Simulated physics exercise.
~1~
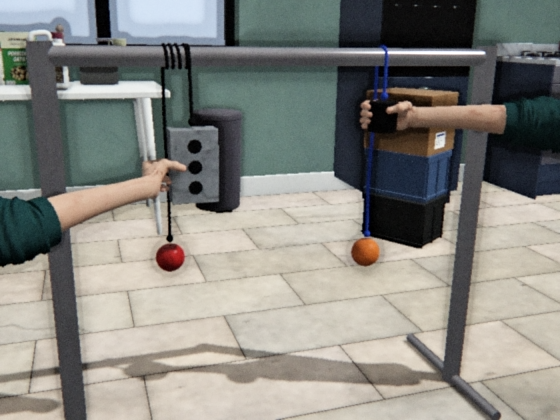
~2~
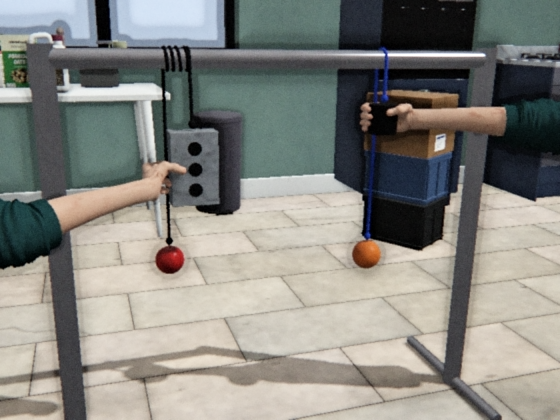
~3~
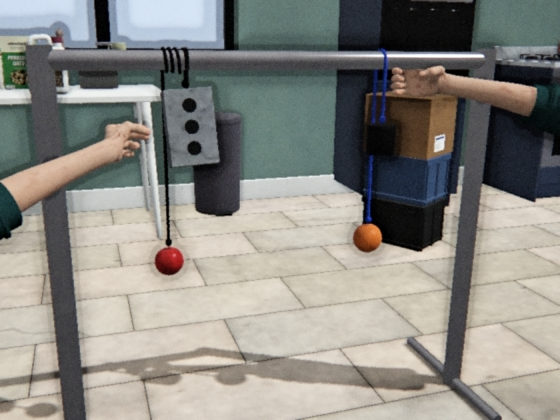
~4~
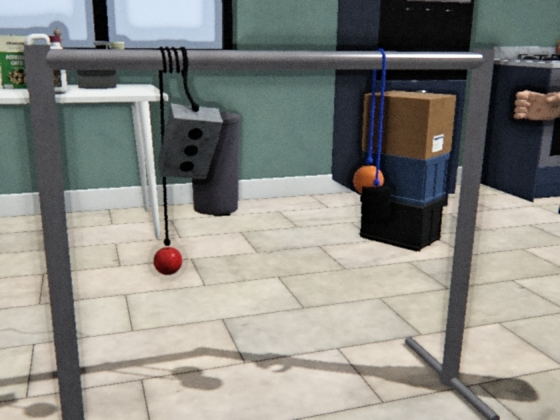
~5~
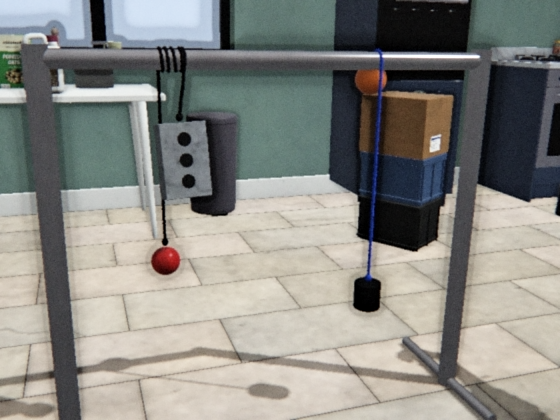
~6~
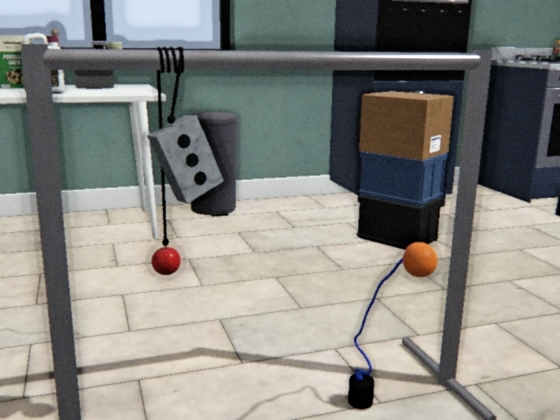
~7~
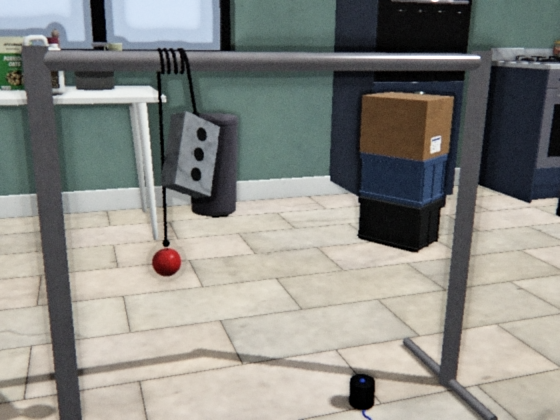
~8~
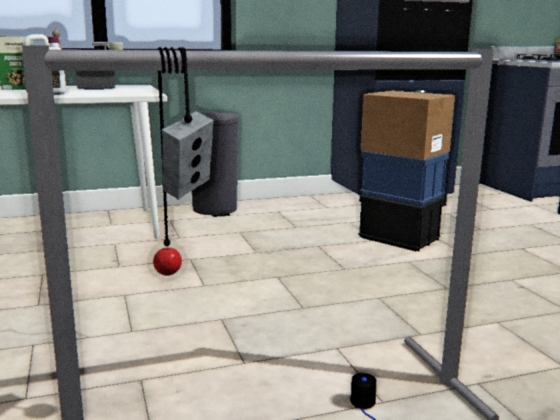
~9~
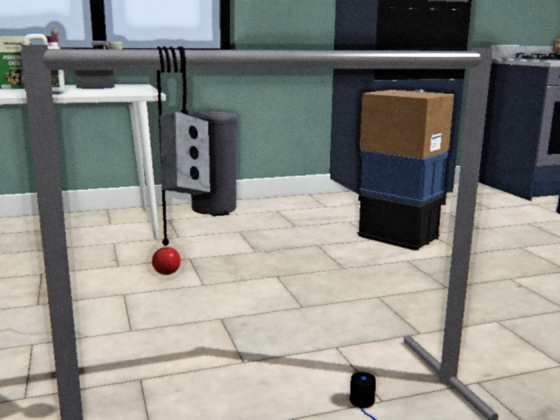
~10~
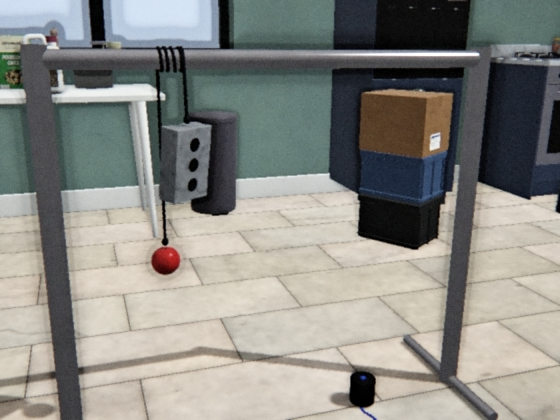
A grey metal bar stands across a tiled kitchen, seen from the front by a slightly swaying camera, with a white table at left and stacked boxes at right. A hand holds a grey block with three dark spots on a black cord wound round the bar, a round red thing at its other end, while another grips a black cylinder roped in blue to an orange ball. Both hands let go and withdraw. The block stays up, twisting, as the cylinder drops and the orange ball rises to the bar. The blue rope slips off, leaving the cylinder on the floor.
